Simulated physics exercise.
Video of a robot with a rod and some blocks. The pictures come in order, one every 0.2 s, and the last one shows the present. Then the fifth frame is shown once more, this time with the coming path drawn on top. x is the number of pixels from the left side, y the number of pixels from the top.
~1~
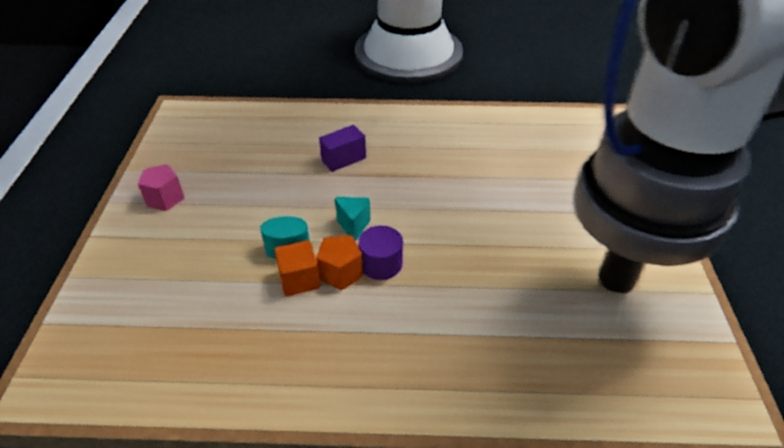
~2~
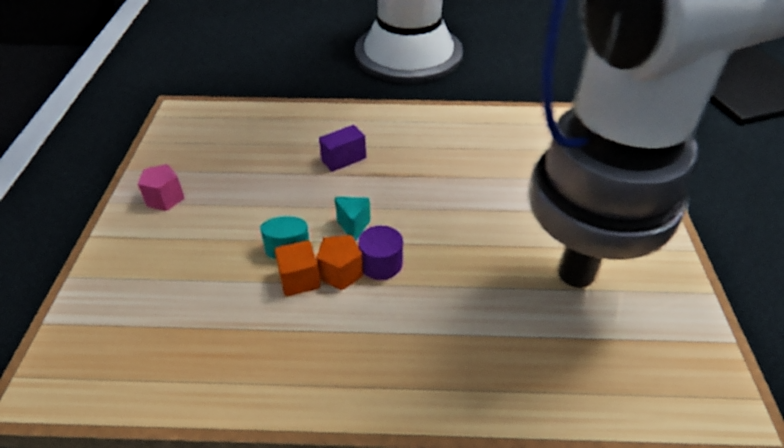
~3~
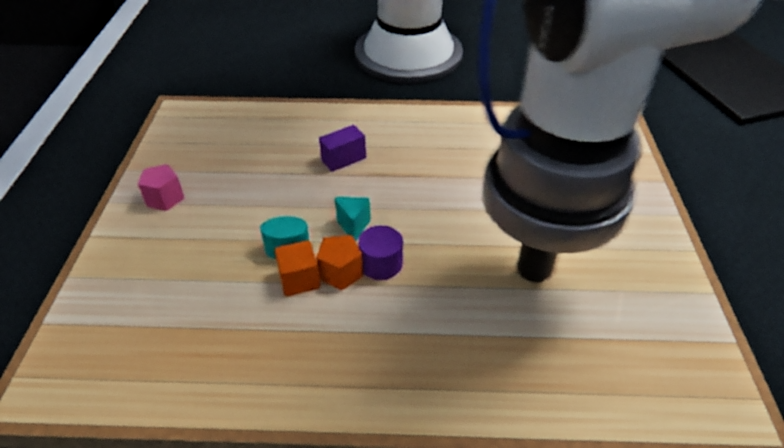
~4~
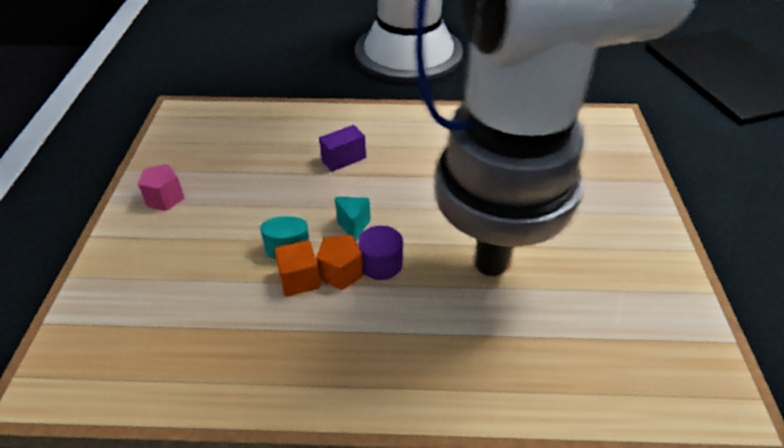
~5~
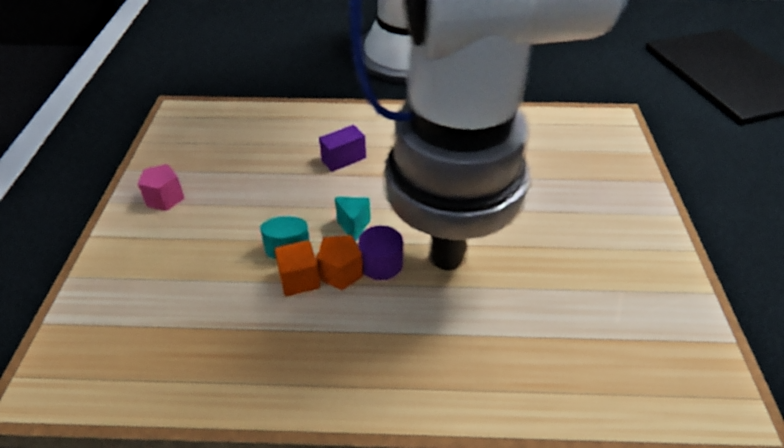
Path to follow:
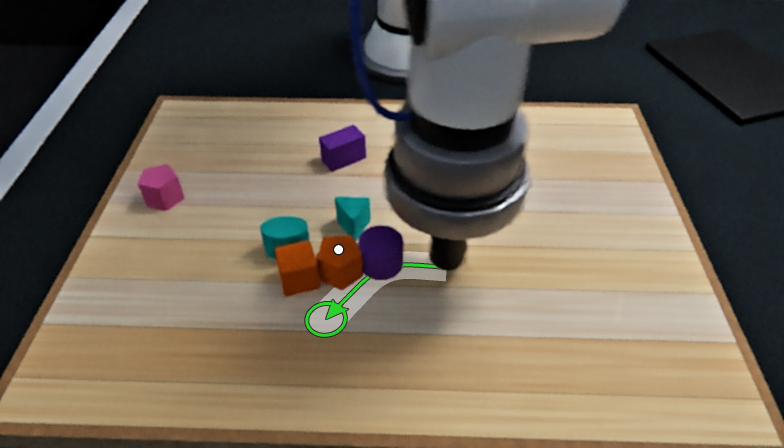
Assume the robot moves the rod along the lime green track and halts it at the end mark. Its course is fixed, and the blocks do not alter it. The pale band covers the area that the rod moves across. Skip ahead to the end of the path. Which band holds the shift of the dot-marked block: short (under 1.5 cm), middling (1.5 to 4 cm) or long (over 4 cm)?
The block winds up beyond 4 cm from where it is now.
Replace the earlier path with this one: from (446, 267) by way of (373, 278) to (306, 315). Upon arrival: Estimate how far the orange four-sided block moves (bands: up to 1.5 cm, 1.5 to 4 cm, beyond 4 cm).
My answer is that it shifts 1.5 to 4 cm.
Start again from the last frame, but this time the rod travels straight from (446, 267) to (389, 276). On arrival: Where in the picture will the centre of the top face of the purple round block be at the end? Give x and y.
(356, 236)
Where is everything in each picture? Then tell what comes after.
The first frame shows lower end of the rod at (616, 280), tops of blocks, orange four-sided block at (295, 256), orange five-sided block at (339, 250), turquoise three-sided block at (352, 204), purple round block at (381, 240).
The second frame shows rod at (576, 275), blocks as before.
The third frame shows rod at (534, 270), blocks as before.
The fourth frame shows rod at (491, 264), blocks as before.
The fifth frame shows rod at (447, 258), orange four-sided block at (295, 256), orange five-sided block at (339, 250), turquoise three-sided block at (352, 204), purple round block at (381, 240).
The drawn path runs from (446, 267) via (398, 265) and (359, 286), ending at (326, 319); the dot is on the orange five-sided block.
On the path given first. One third of the way, rod at (398, 256); orange four-sided block at (278, 259), turned 15° clockwise; orange five-sided block at (318, 253), turned 15° anticlockwise; purple round block at (358, 240).
Two thirds of the way, rod at (357, 278); orange four-sided block at (244, 265), turned 15° clockwise; orange five-sided block at (284, 259), turned 15° anticlockwise; purple round block at (325, 244).
At the end, rod at (325, 310); orange four-sided block at (244, 265), turned 15° clockwise; orange five-sided block at (284, 259), turned 15° anticlockwise; turquoise three-sided block not moved; purple round block at (325, 244).
